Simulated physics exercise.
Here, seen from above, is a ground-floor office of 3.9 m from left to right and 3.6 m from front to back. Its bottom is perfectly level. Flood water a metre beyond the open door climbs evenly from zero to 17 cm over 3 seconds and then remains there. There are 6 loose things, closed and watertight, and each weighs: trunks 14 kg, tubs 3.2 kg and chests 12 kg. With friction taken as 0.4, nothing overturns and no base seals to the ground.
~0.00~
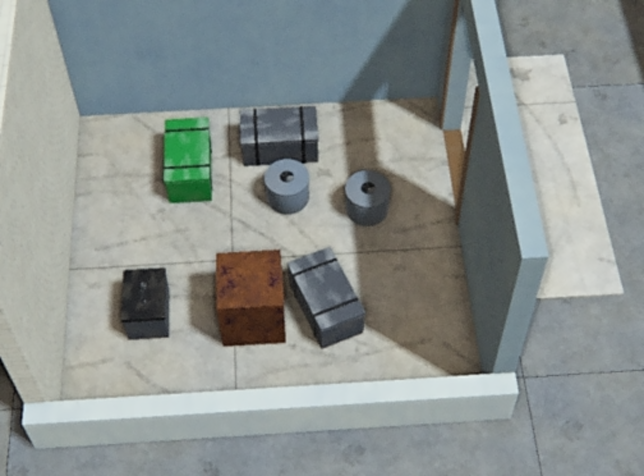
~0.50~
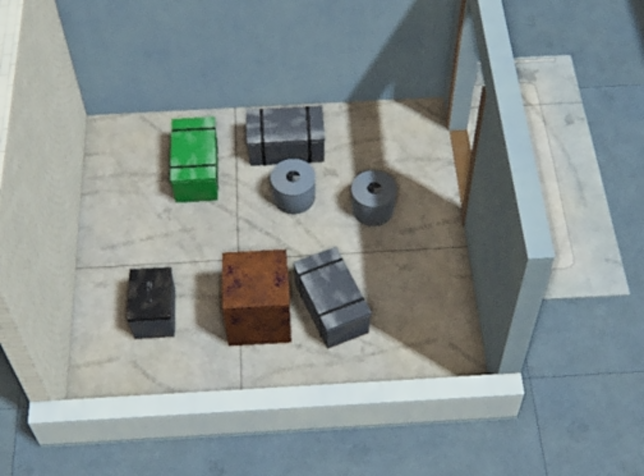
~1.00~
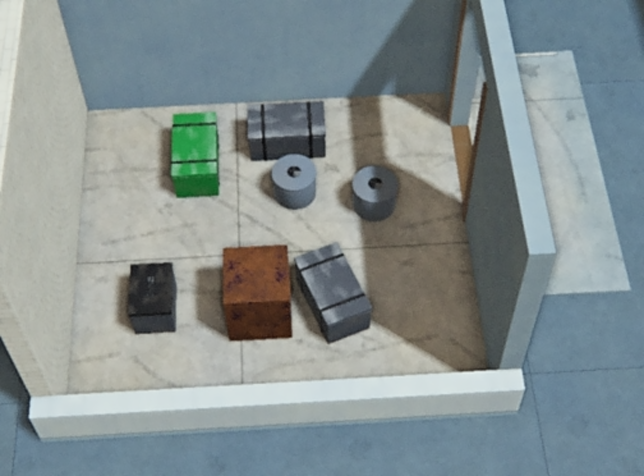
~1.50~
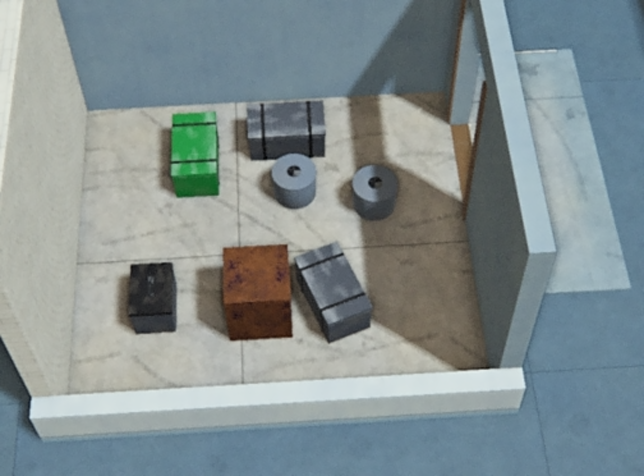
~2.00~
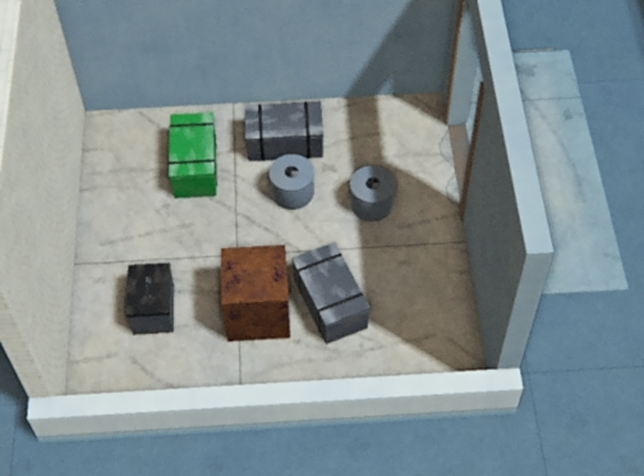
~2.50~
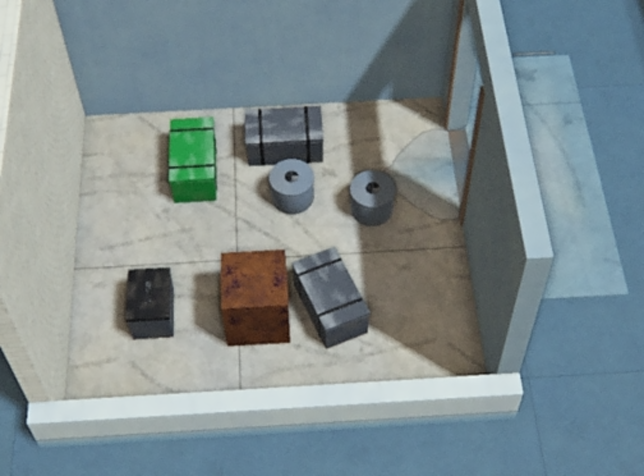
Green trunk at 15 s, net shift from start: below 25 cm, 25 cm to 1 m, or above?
Above 1 m.
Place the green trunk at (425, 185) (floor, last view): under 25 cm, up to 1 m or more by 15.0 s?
Looks like it is swept a long way.
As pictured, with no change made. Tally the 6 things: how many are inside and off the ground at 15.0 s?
Count: 6.
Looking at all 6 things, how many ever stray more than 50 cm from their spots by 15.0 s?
I count 6 of them.
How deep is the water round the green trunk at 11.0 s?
Near 9 cm deep.
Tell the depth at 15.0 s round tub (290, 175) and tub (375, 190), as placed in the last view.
About 9 and 12 cm.
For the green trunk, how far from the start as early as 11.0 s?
About 100 cm.
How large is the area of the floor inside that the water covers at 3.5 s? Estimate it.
Close to 3.0 m2, I'd say.
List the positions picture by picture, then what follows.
In the first frame, the green trunk at (187, 148) rests on the ground; water covers 0.0 m2; 0 of 6 have shifted.
In the second frame, the green trunk at (193, 148) rests on the ground; 0.0 m2 under water; 0 of 6 have shifted.
In the third frame, the green trunk at (194, 143) rests on the ground; water covers 0.0 m2; 0 of 6 have shifted.
In the fourth frame, the green trunk at (194, 143) rests on the ground; 0.0 m2 under water; 0 of 6 have shifted.
In the fifth frame, the green trunk at (192, 143), on the bottom; 0.0 m2 under water; 0 of 6 have shifted.
In the sixth frame, the green trunk at (192, 148) rests on the ground; 0.6 m2 under water; 0 of 6 have shifted.
After 3.5 s the green trunk is near (192, 148), 0.0 m from its start, aground; 0 afloat.
After 6.8 s the green trunk is near (95, 149), 1.0 m from its start, afloat; 3 afloat.
After 11.0 s the green trunk is near (115, 213), 1.1 m from its start, afloat; 6 afloat.
After 15.0 s the green trunk is near (128, 324), 2.2 m from its start, afloat; 6 afloat.
